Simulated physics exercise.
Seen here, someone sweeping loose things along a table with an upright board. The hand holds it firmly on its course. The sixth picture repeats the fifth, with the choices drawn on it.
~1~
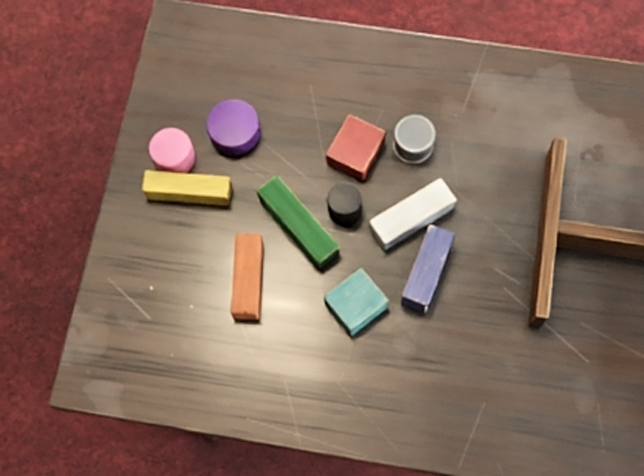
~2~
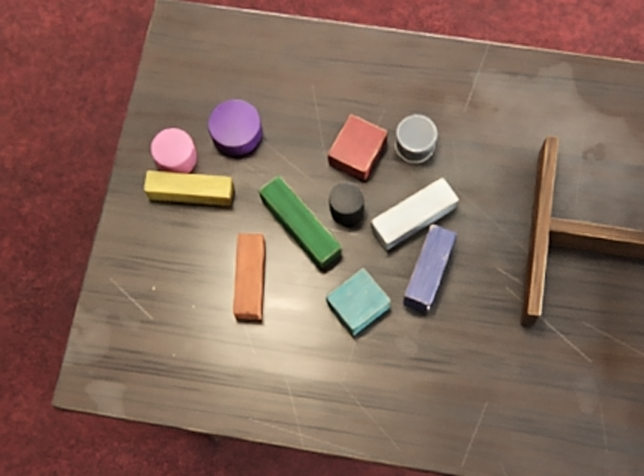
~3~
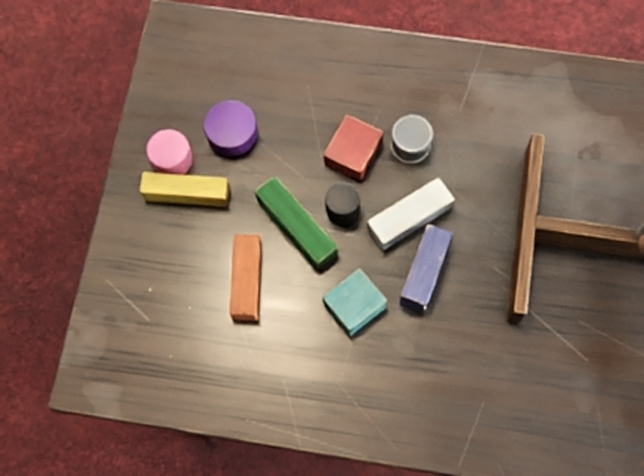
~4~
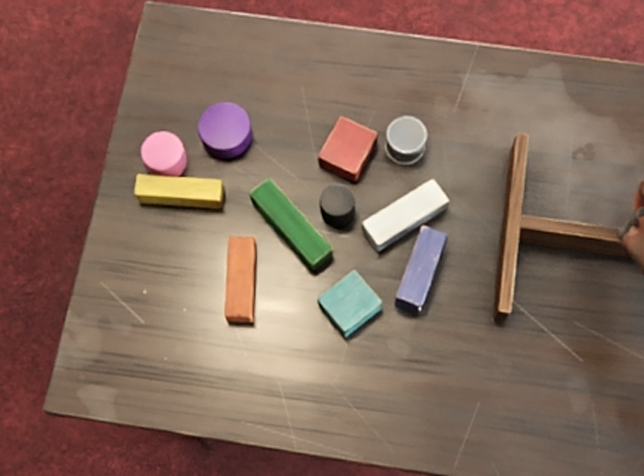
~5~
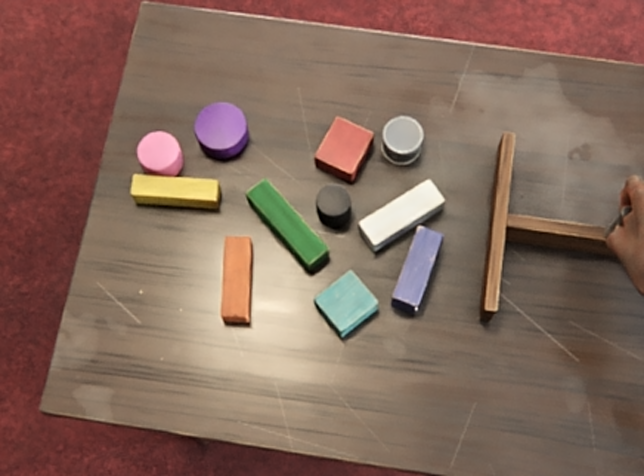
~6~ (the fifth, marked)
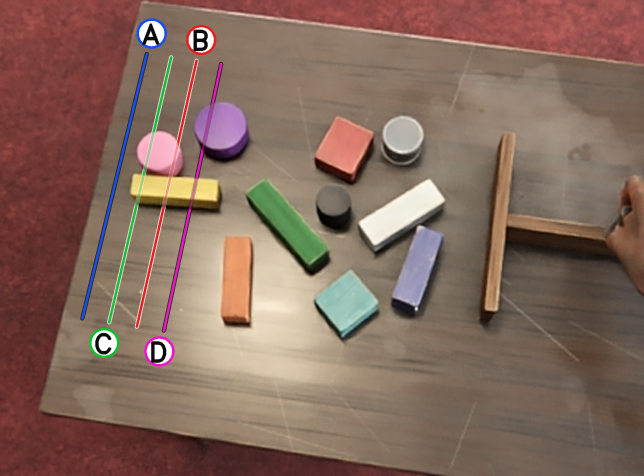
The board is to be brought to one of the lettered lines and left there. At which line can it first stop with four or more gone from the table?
Line C.
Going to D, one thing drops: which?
It is the yellow bar.
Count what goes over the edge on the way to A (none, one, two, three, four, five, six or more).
Six or more.
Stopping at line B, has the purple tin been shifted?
Yes.
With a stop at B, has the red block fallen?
By then, no.
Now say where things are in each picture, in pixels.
In the first frame, black tin (345, 204); turquoise block (356, 302); purple tin (233, 128).
In the second frame, board (544, 223); white stick (414, 214).
In the third frame, board (529, 221); orange bar (246, 277).
In the fourth frame, board (514, 220); blue bar (420, 270).
In the fifth frame, board (500, 219); yellow bar (176, 192); grey tin (402, 141); black tin (334, 206).
On the marked copy, A at (116, 180); B at (168, 187); C at (142, 184); D at (194, 191).
Taking C. A third of the way, board (368, 200); grey tin (354, 126); turquoise block (288, 303).
Two thirds of the way, board (239, 182); yellow bar (108, 188); pink tin (158, 153).
When it is over, board (139, 168); green stick over the edge; pink tin over the edge; five fallen.
As for the rest, A drops seven, but is farther than needed; B drops only three; D drops only one.
